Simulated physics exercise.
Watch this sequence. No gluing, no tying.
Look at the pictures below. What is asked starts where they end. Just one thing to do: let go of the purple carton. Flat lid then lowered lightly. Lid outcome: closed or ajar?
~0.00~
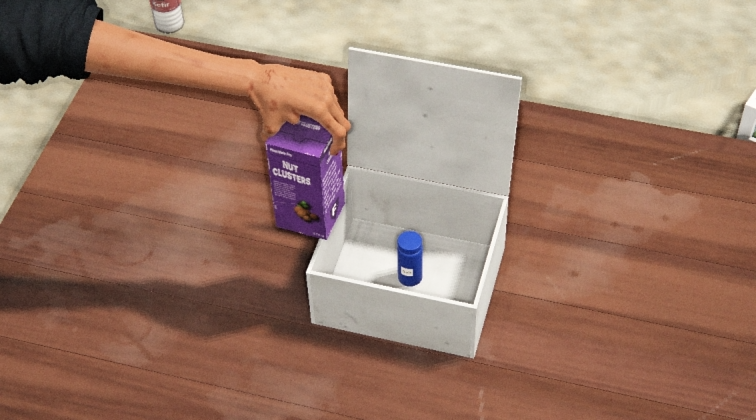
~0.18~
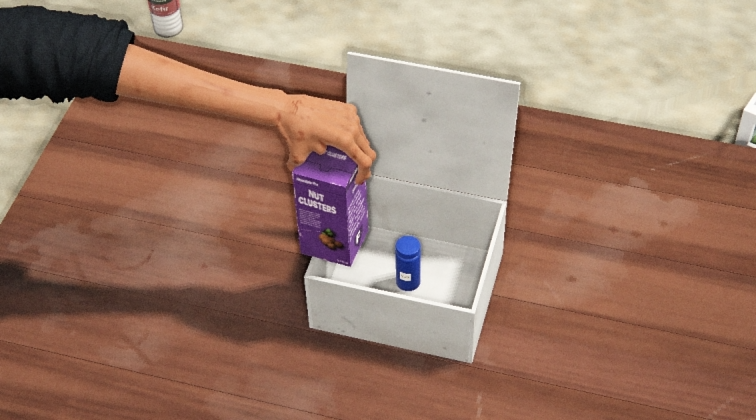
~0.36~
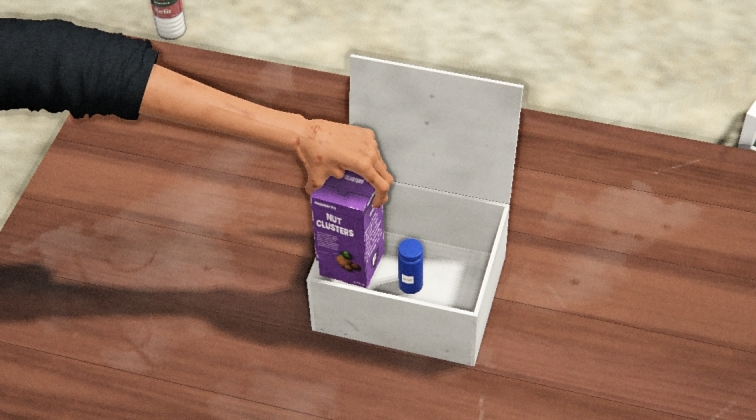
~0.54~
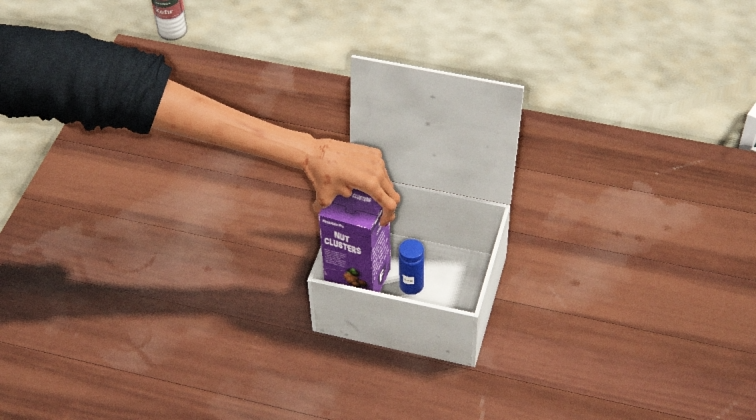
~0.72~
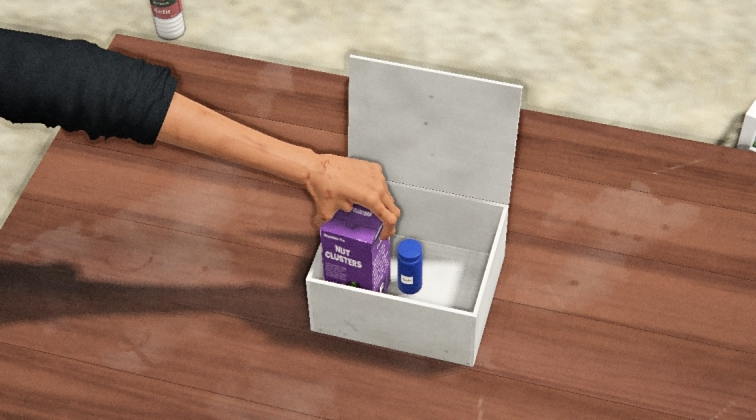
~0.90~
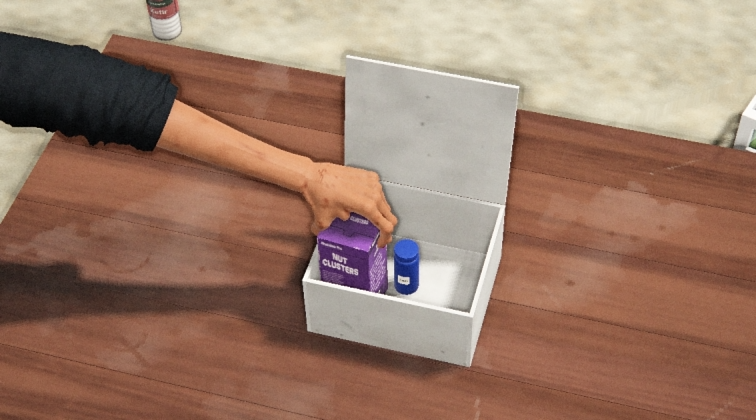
Ajar.
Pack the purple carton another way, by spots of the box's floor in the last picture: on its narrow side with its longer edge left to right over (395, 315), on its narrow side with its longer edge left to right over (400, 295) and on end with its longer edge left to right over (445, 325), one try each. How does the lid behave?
Trial 1: Lid fully lowered. Trial 2: Lid fully lowered. Trial 3: Lid propped open.
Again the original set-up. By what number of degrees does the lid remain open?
Lid angle from rim - close to 30°.
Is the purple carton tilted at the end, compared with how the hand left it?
Well, it stays just as set.
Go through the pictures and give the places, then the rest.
In the first picture, coming down; purple carton (307, 175); blue shaker (410, 259).
In the second picture, coming down; purple carton (332, 203); blue shaker (408, 264).
In the third picture, coming down; purple carton (349, 226); blue shaker (411, 266).
In the fourth picture, coming down; purple carton (356, 243); blue shaker (412, 267).
In the fifth picture, coming down; purple carton (357, 256); blue shaker (410, 267).
In the sixth picture, put in, still held; purple carton (354, 264); blue shaker (407, 267).
By 2.10 s, lid starting down.
By 2.50 s, lid 58° above the rim.
By 2.70 s, lid 33° above the rim.
When it is over (3.1 s), lid 30° above the rim; both as before. End places, in pixels of the last picture, purple carton near (354, 264).
